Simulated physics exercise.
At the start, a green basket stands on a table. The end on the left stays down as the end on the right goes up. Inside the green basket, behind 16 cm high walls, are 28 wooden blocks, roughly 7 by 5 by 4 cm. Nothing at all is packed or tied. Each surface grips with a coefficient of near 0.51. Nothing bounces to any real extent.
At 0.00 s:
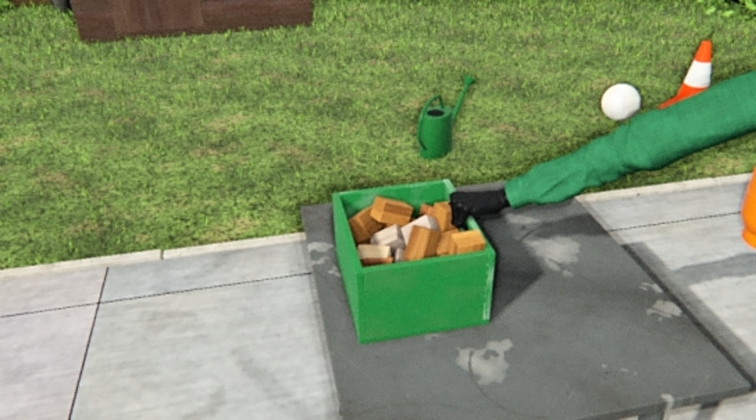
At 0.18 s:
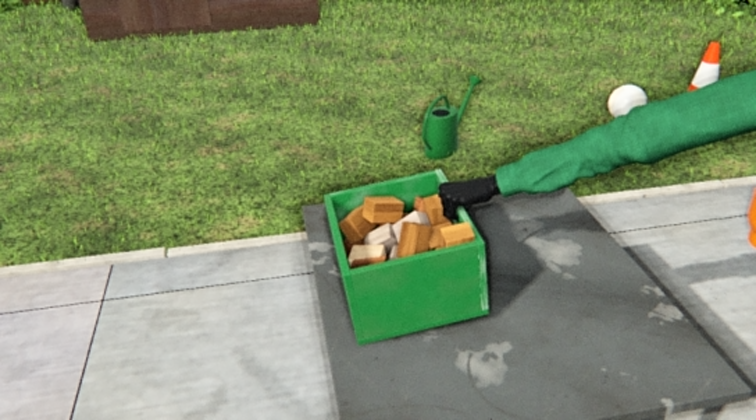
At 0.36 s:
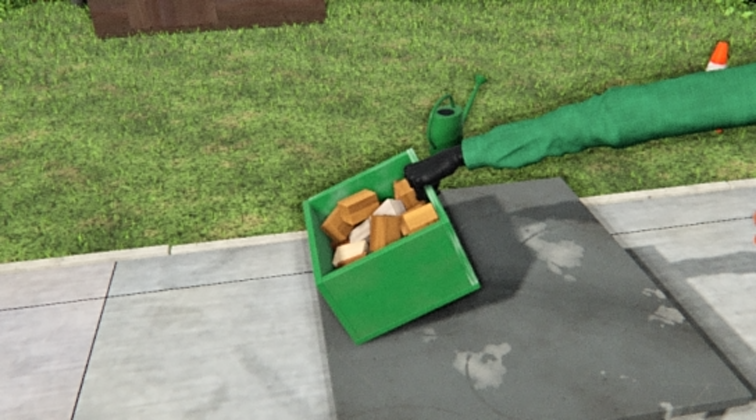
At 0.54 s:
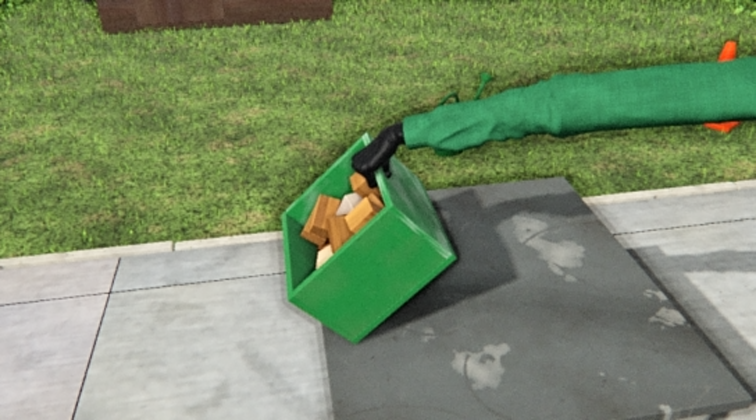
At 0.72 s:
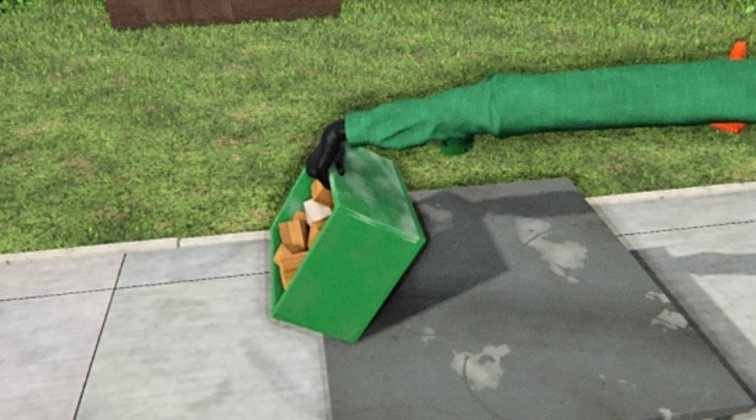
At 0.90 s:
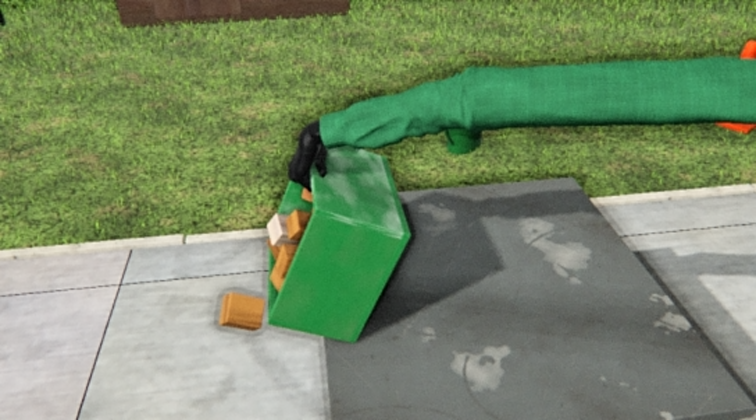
On a paved path beside a lawn, a green box of wooden blocks sits upright on a dark slab, gripped by a green-sleeved arm with a black hand. The arm tilts the box steeply to the left, and the blocks shift toward the low side until one lies outside on the pale paving.
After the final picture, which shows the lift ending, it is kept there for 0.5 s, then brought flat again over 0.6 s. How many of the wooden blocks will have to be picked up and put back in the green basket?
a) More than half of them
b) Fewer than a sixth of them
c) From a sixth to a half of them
Fewer than a sixth of them.
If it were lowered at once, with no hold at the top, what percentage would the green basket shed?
Green basket 10%.
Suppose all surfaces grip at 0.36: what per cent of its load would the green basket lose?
In that case green basket 0 per cent.
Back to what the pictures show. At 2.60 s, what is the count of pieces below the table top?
I'd estimate some 1 by that time.
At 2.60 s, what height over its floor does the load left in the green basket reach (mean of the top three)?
It reaches close to 17 cm.
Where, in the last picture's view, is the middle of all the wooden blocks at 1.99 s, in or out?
I'd put the middle close to (392, 269).
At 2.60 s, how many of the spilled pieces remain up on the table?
Around 0 in all.
After 1.17 s, tilt 66°; the green basket is down by 1 of 28.
After 1.51 s, tilt 60°; the green basket is down by 1 of 28.
After 1.99 s, tilt 0°; the green basket is down by 1 of 28.
Outcome (at 2.60 s), the green basket is down by 1 of 28. Asked share, 1 of 28, 4 per cent.
